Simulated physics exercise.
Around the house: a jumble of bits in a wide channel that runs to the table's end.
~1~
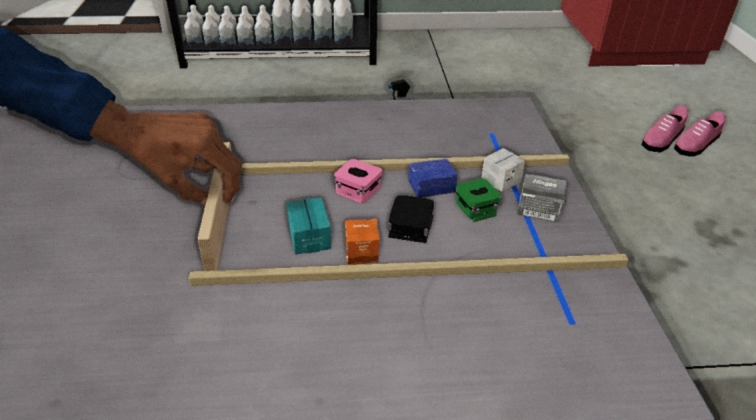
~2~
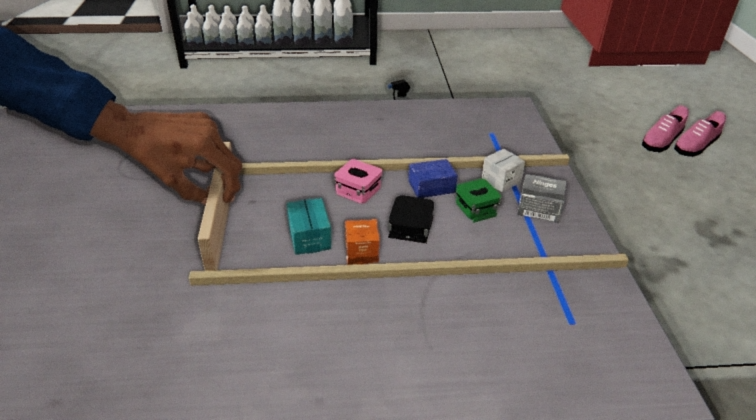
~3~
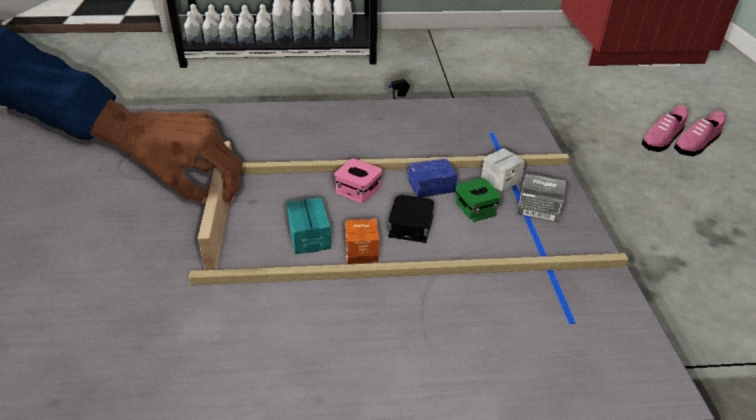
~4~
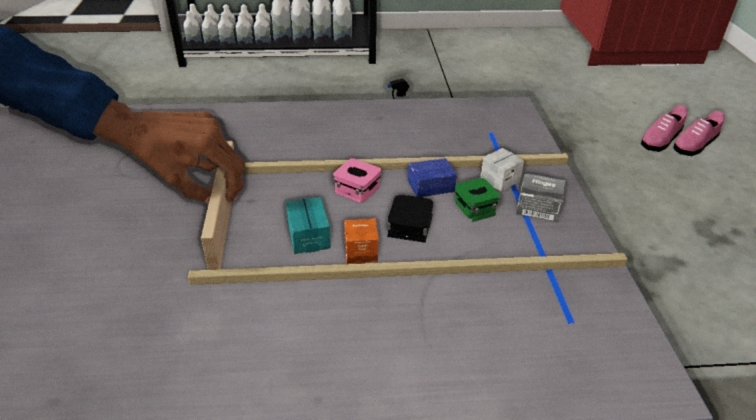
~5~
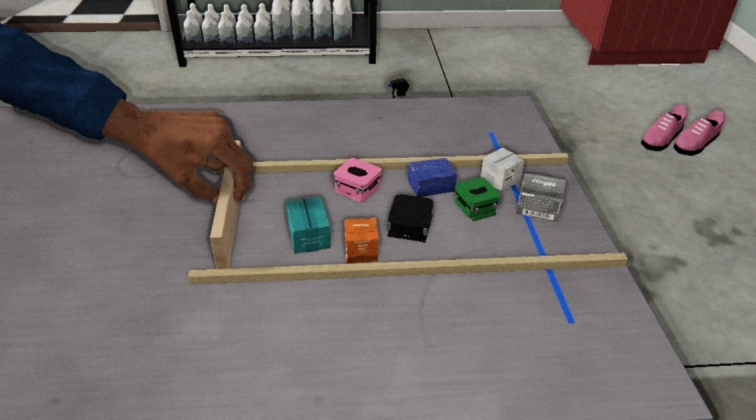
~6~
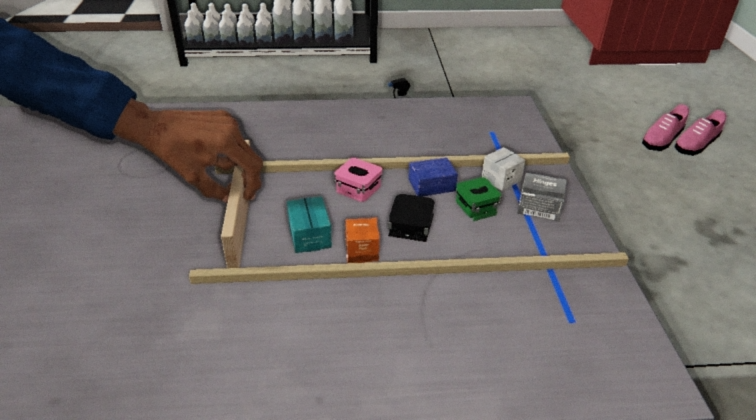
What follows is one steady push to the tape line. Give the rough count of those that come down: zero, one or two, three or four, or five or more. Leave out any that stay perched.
Outcome: The number that fall off is three or four.
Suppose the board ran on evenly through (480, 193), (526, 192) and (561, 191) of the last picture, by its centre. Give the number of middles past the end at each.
It would be 1, 3 and 6.
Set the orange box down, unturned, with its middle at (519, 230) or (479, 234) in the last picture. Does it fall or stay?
The orange box holds on; holds on.
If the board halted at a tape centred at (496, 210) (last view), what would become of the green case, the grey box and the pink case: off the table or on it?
The green case is kept; the grey box falls; the pink case stays on.
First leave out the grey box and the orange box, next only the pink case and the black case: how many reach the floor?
2 in the first case, 1 in the second.
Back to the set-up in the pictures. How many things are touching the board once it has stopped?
2 of them.
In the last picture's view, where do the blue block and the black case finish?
Near (566, 169) and (580, 204).
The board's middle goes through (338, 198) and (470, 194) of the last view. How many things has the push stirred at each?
At the one place 3, at the other 8.
A little later, none off yet; grey box at rest near (542, 197); white box at rest near (503, 169); green case at rest near (477, 199).
Next, none off yet; grey box shifted a little near (566, 196); white box shifted about its own width near (526, 168); green case shifted about its own width near (523, 192).
When it is over, the number that fall off is three or four; down, green case, white box and grey box.
